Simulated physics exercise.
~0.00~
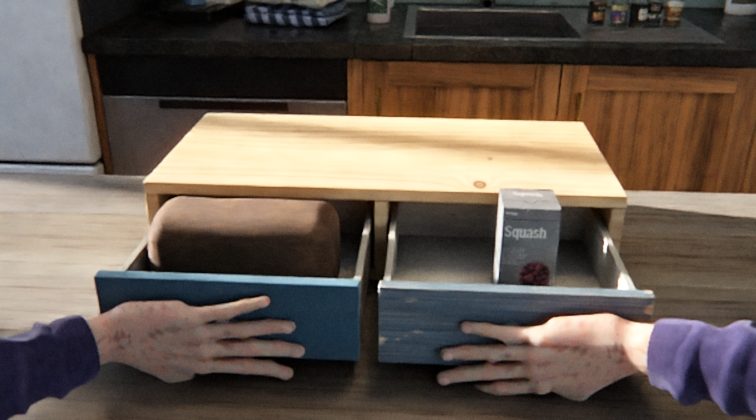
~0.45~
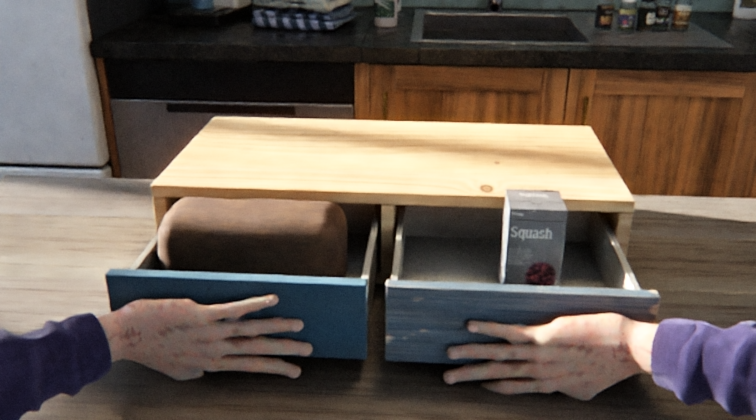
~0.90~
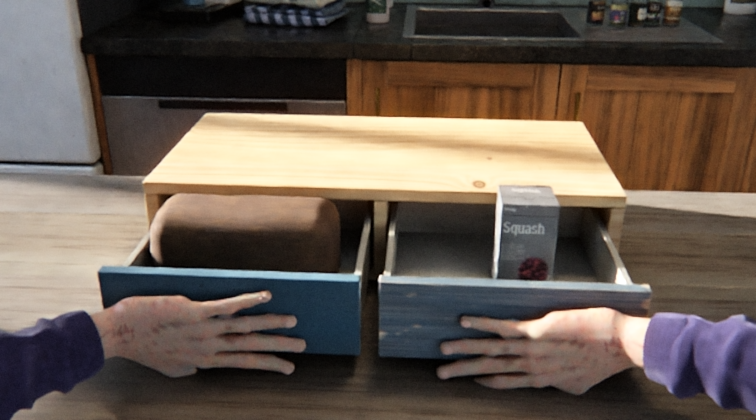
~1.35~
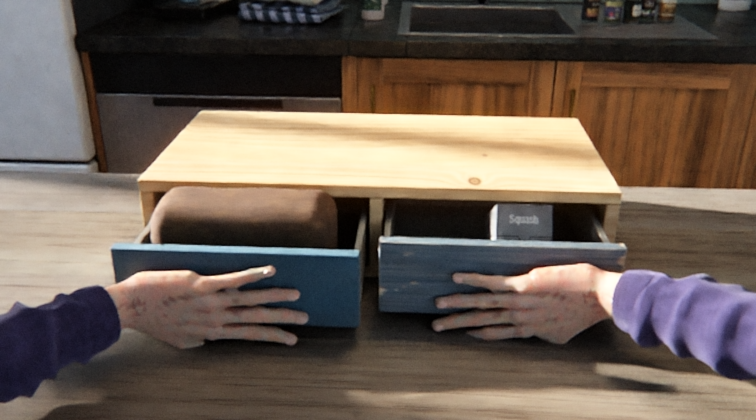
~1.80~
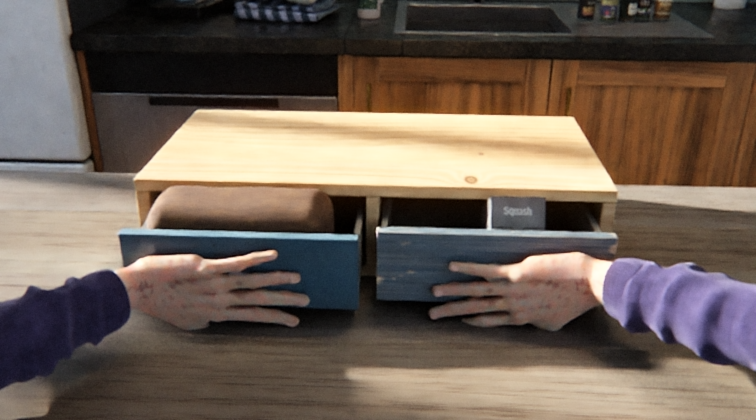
Two open drawers, blue on the left and greyish blue on the right, sit in a pale wooden chest on a wooden table, seen from the front and slightly above in a kitchen. A brown loaf-shaped object fills the left drawer, and a grey carton labelled Squash stands in the right. Hands in purple sleeves rest on both fronts, at first barely shifting them. Then they push both drawers partway in, and the carton leans and sinks lower behind the front. Both drawers end still ajar, the hands against them and the carton tipped down.
